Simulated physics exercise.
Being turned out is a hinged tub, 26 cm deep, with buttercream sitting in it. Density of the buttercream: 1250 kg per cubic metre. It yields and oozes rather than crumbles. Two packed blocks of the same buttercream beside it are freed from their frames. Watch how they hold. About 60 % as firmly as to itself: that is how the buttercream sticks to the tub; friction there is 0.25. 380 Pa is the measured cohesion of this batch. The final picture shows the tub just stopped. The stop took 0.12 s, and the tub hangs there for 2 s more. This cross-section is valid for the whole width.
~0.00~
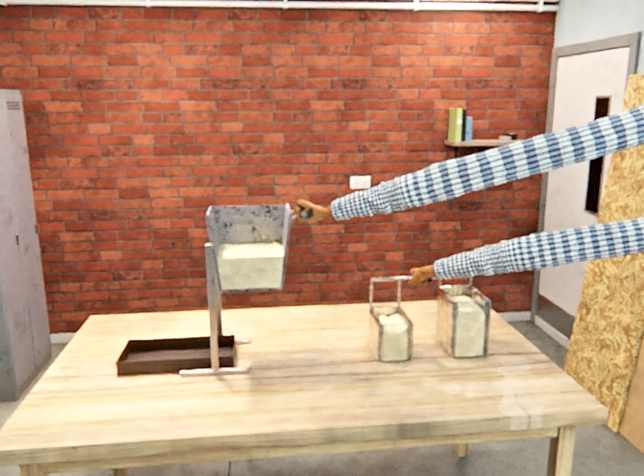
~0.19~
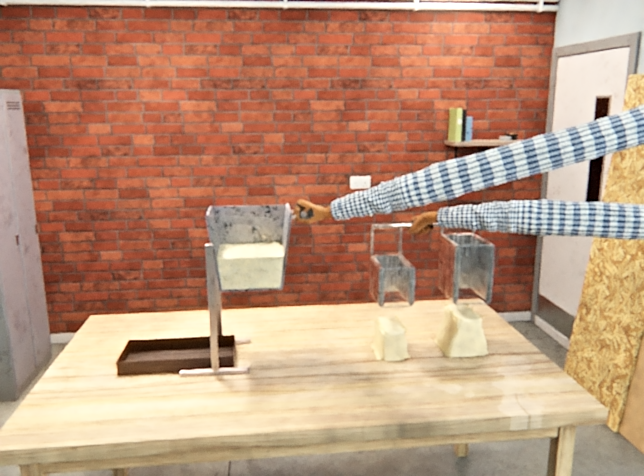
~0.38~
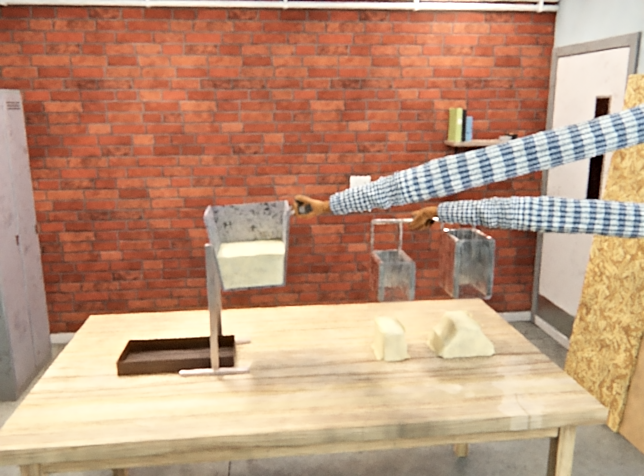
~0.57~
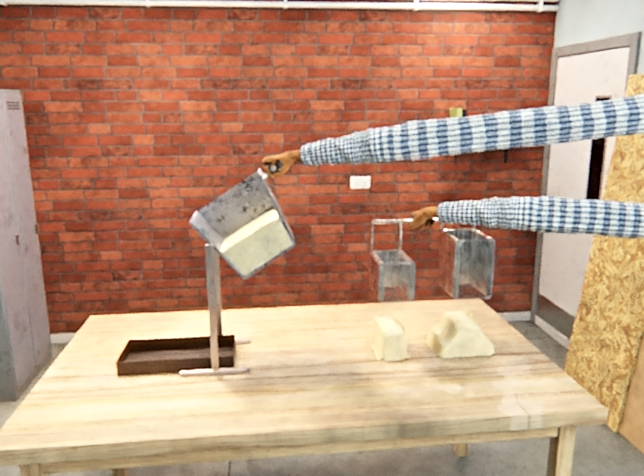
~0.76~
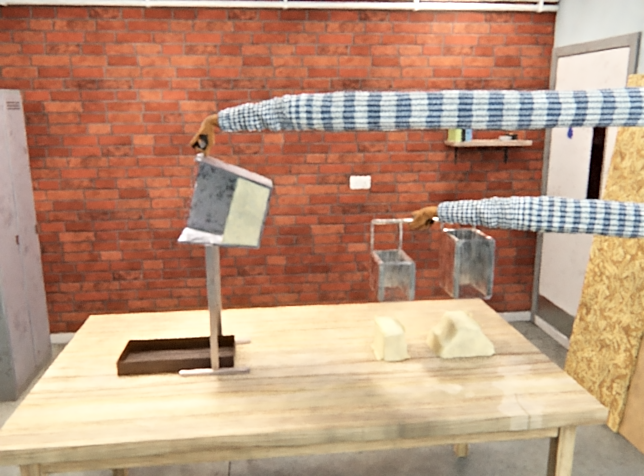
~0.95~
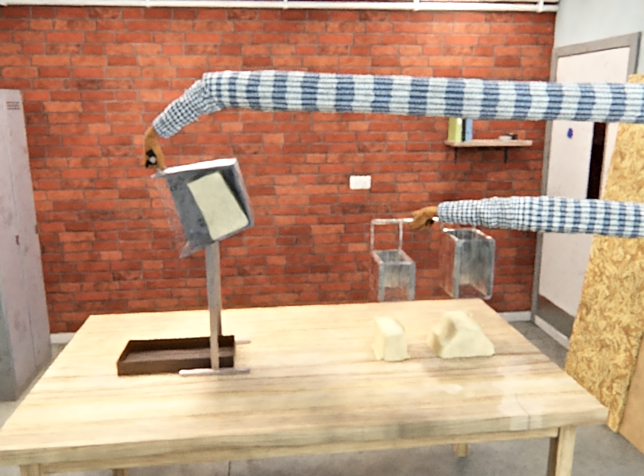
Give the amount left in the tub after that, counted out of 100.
0 %.
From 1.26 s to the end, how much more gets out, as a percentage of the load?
Around 30 % of the whole load.
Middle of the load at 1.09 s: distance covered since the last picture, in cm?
It has gone close to 11 cm.
After 1.09 s, the tub is at 105 degrees and holds 94 %.
After 1.26 s, the tub is at 105 degrees and holds 29 %.
After 1.43 s, the tub is at 105 degrees and holds 0 %.
After 1.60 s, the tub is at 105 degrees and holds 0 %.
After 2.95 s, at the end, the tub is at 105 degrees and holds 0 %.
